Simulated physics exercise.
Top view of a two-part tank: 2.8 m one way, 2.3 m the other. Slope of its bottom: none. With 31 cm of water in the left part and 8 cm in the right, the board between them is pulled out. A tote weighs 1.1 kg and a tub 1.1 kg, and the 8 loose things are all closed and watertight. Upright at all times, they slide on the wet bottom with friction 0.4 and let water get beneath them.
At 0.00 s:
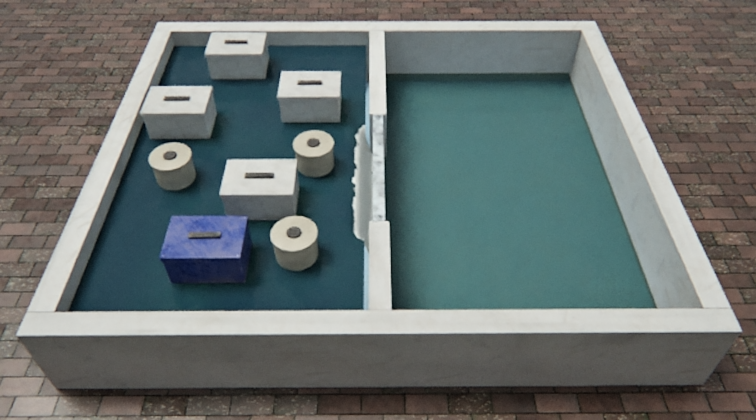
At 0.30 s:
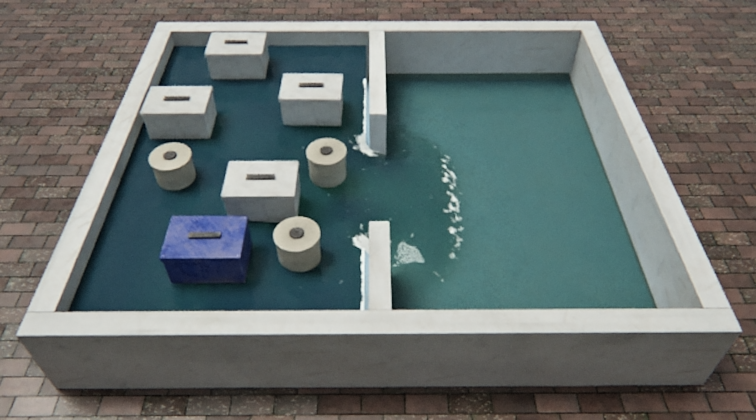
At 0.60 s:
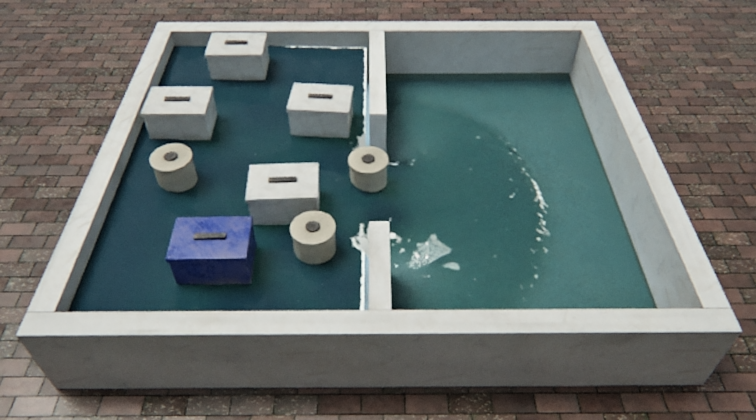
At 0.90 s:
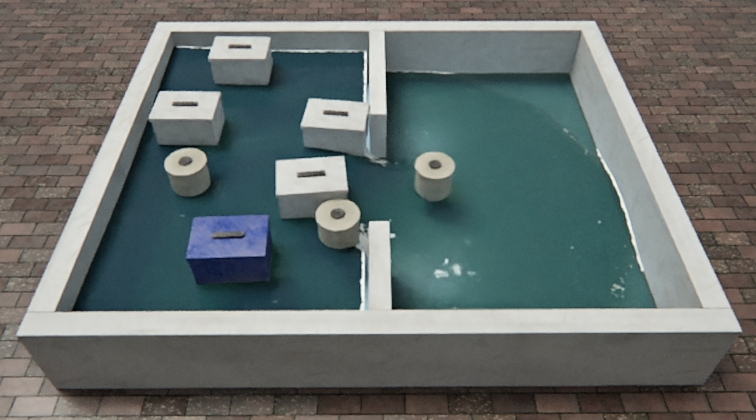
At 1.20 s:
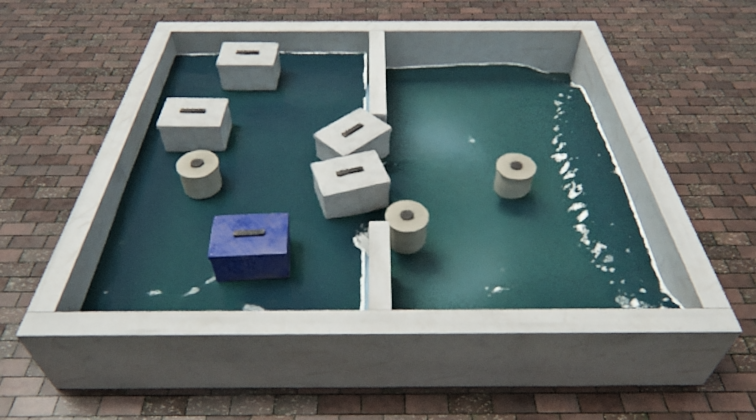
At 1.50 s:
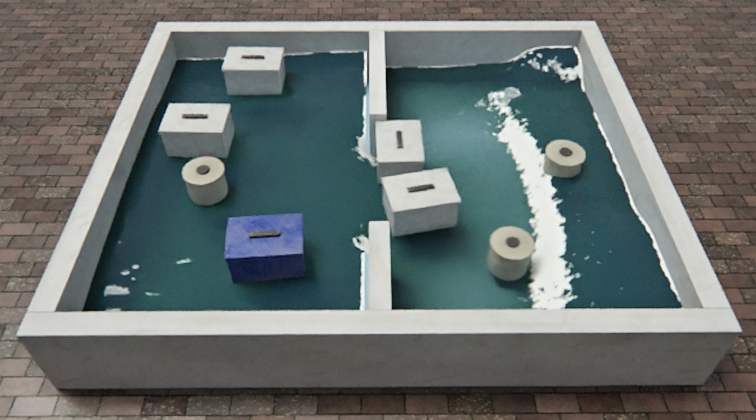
A pale rectangular tank on brick paving, seen from above at a fixed, slightly angled view, is split by a wall with a gap in its middle. In the left part's dark teal water float four white boxes, three beige cylinders and a blue box near the front. Water surges right through the gap, two cylinders then two white boxes follow, and the rest drift slightly right.
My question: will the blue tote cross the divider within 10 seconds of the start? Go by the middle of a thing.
When the time is up, the blue tote is not yet beyond.
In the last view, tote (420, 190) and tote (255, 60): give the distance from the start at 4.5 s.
The first is 100 cm from its start, the second 20 cm.
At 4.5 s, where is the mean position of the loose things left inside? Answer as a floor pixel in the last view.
Centred roughly on (375, 194).
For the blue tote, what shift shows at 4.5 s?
Roughly 40 centimetres by that point.
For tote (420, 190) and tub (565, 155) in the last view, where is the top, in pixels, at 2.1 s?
Somewhere about (573, 204) and (584, 114).
After 2.1 s the blue tote is near (280, 232), 0.3 m from its start, afloat; 4 of 8 are over the mark; 8 afloat.
After 4.5 s the blue tote is near (290, 228), 0.4 m from its start, afloat; 4 of 8 are over the mark; 8 afloat.
After 7.0 s the blue tote is near (327, 208), 0.6 m from its start, afloat; 4 of 8 are over the mark; 8 afloat.
After 10.0 s the blue tote is near (285, 161), 0.7 m from its start, afloat; 4 of 8 are over the mark; 8 afloat.
